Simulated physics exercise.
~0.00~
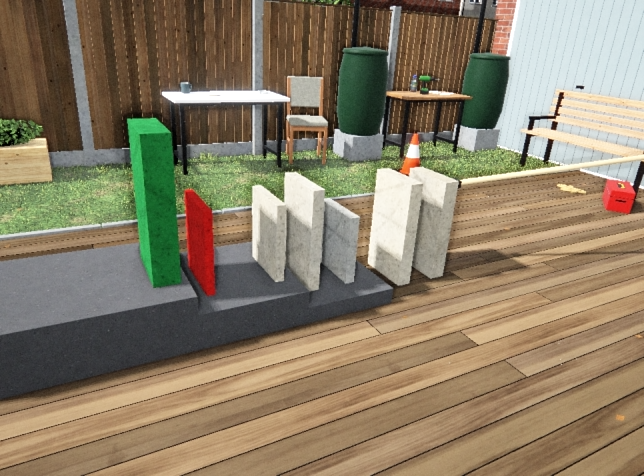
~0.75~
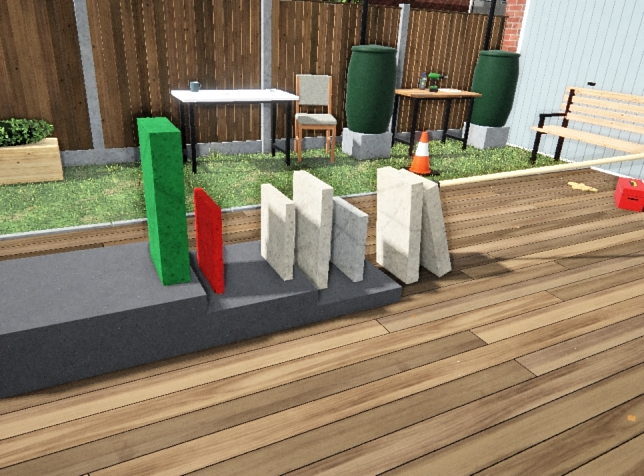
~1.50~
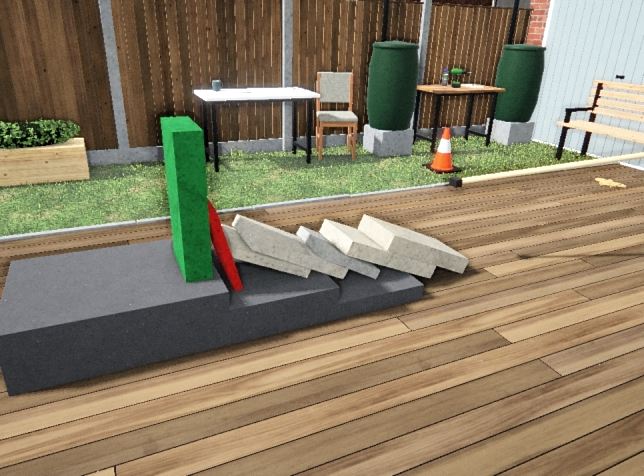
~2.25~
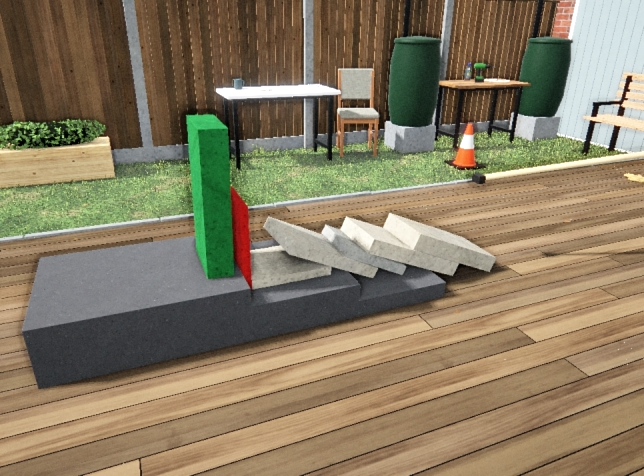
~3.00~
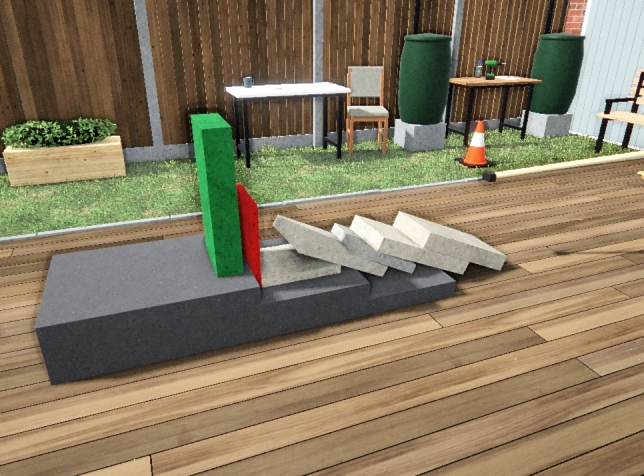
In a back yard, the pale slab at the right end of a row on low stone steps tipped left and the other pale ones toppled after it, leaving the red slab and the tall green slab standing beside the heap.
